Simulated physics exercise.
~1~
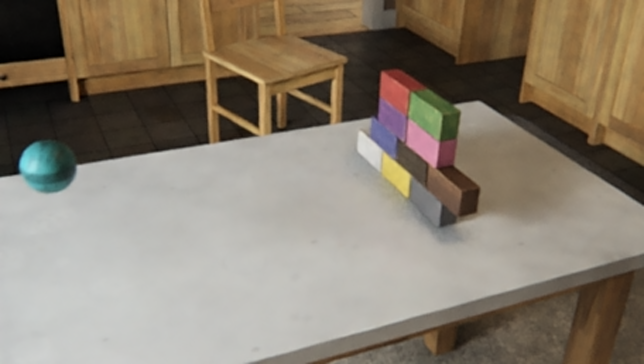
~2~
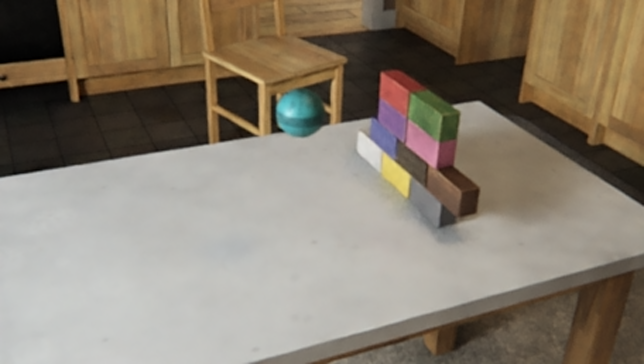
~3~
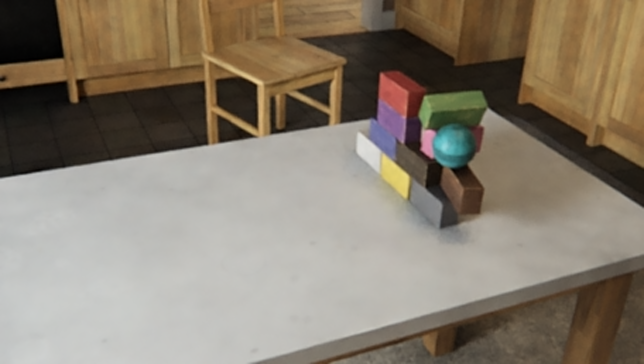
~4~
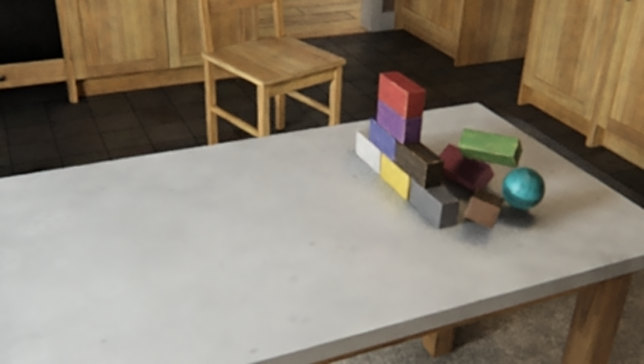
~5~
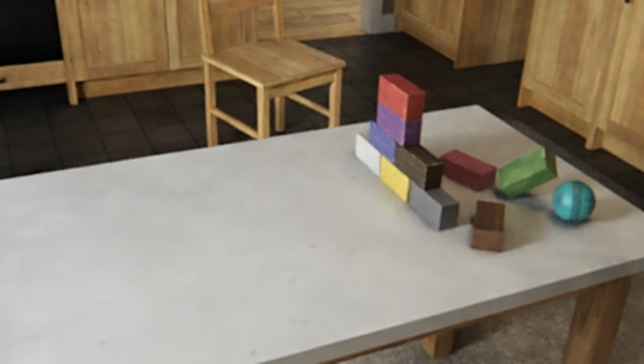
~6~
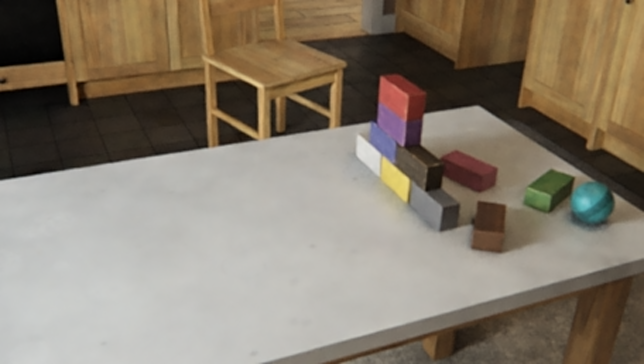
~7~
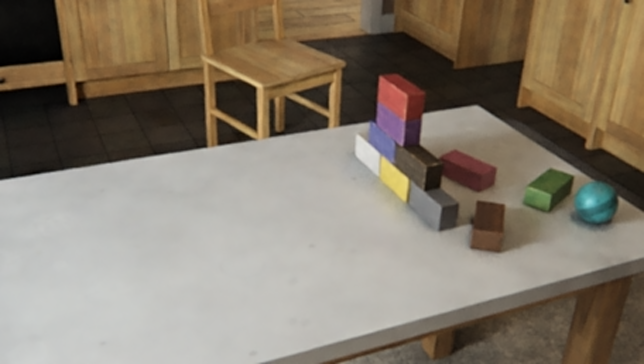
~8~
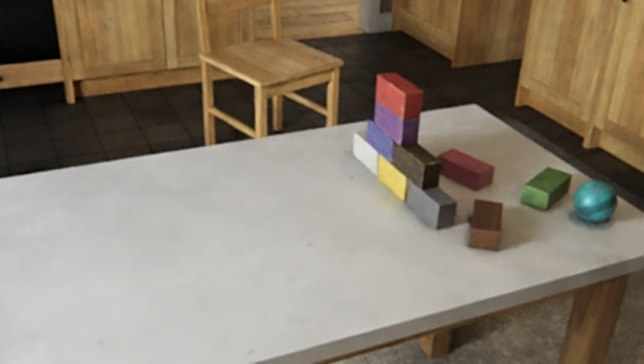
Turquoise ball flying right into stacked coloured blocks on a table, knocking green, pink and brown blocks down, the rest staying stacked.
